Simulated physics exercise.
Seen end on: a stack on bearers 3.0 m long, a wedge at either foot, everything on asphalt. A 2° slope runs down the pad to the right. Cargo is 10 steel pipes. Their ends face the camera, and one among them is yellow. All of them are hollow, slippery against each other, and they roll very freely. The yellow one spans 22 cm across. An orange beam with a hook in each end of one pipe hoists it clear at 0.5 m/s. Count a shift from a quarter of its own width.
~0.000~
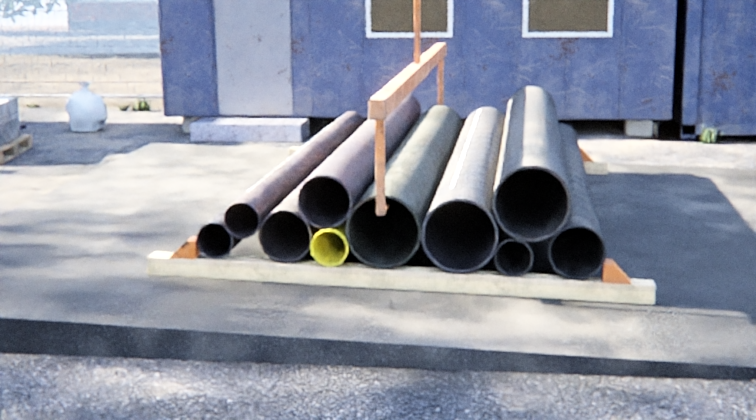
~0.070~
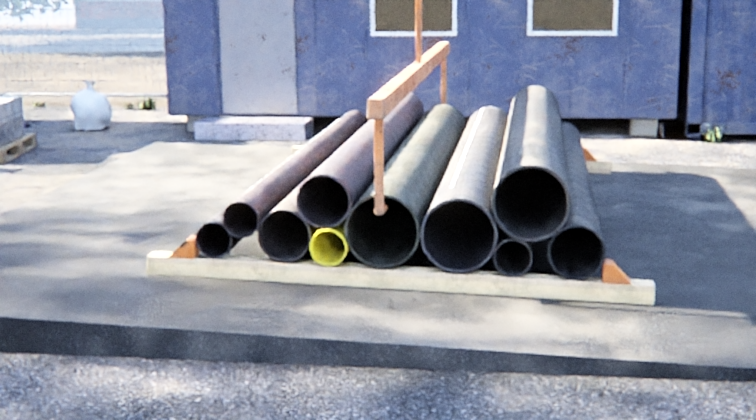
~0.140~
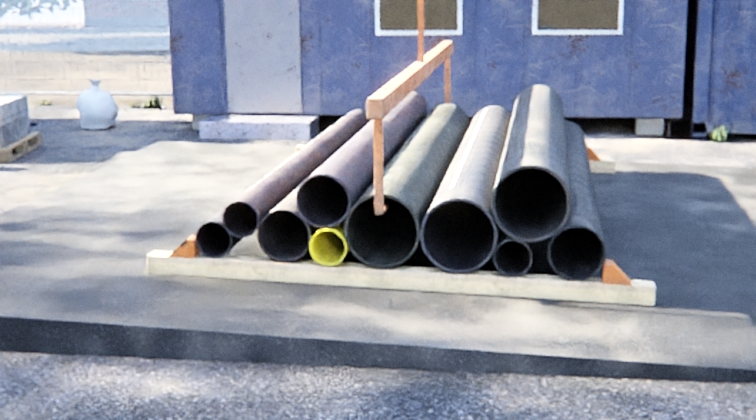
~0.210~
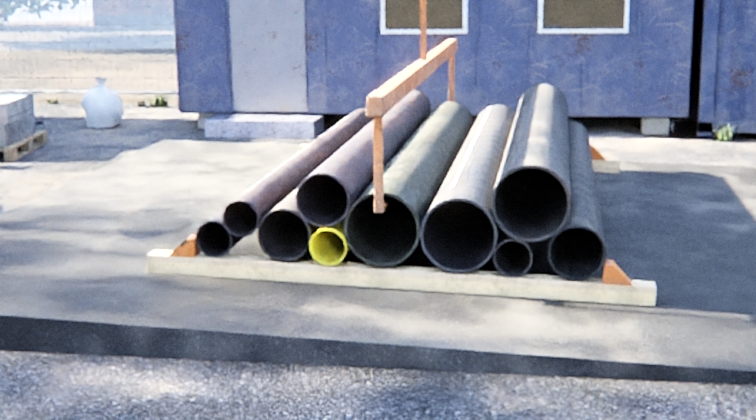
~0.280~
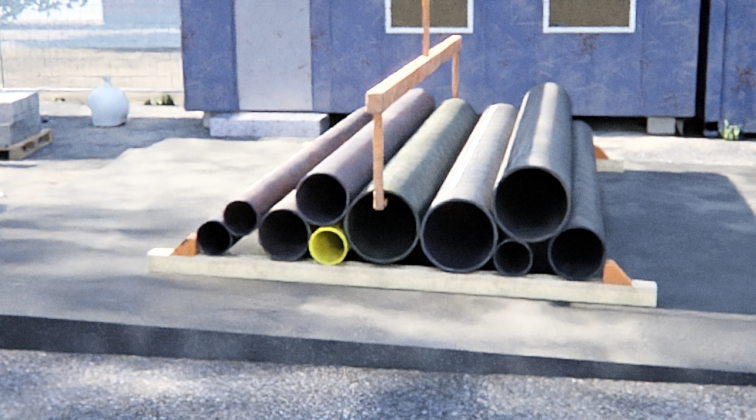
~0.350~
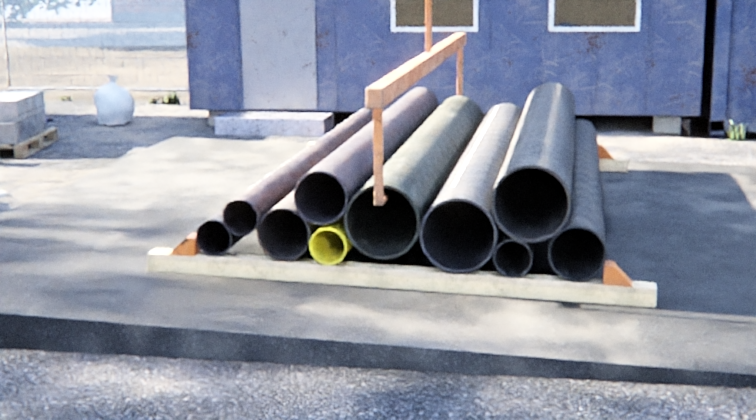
An orange beam hooked to one pipe in a stack rises slightly, lifting it a little.
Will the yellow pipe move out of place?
Leaves its spot.
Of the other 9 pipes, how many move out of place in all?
5 in total.
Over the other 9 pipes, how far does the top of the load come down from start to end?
0 cm.
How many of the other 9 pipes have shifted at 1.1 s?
Count at that time: 2.
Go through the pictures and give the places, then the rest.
The first picture shows yellow (329, 248); hooked one at (383, 233); the pad slopes 2° down to the right; 7 of the 10 form the bottom row.
The second picture shows yellow (328, 248); hooked one at (382, 232).
The third picture shows yellow (328, 248); hooked one at (381, 232).
The fourth picture shows yellow (328, 247); hooked one at (381, 230), up 1 cm.
The fifth picture shows yellow (328, 247); hooked one at (381, 227), up 3 cm.
The sixth picture shows yellow (328, 247); hooked one at (382, 223), up 5 cm.
By 0.6 s, yellow is where it was; 0 of the other 9 have shifted.
By 0.8 s, as before, yellow; 0 of the other 9 have shifted.
By 1.1 s, yellow is 5 cm further right; 2 of the other 9 have shifted.
By 1.3 s, yellow is 8 cm further right; 4 of the other 9 have shifted.
Finally (2.3 s), yellow is 12 cm further right; 5 of the other 9 have shifted.
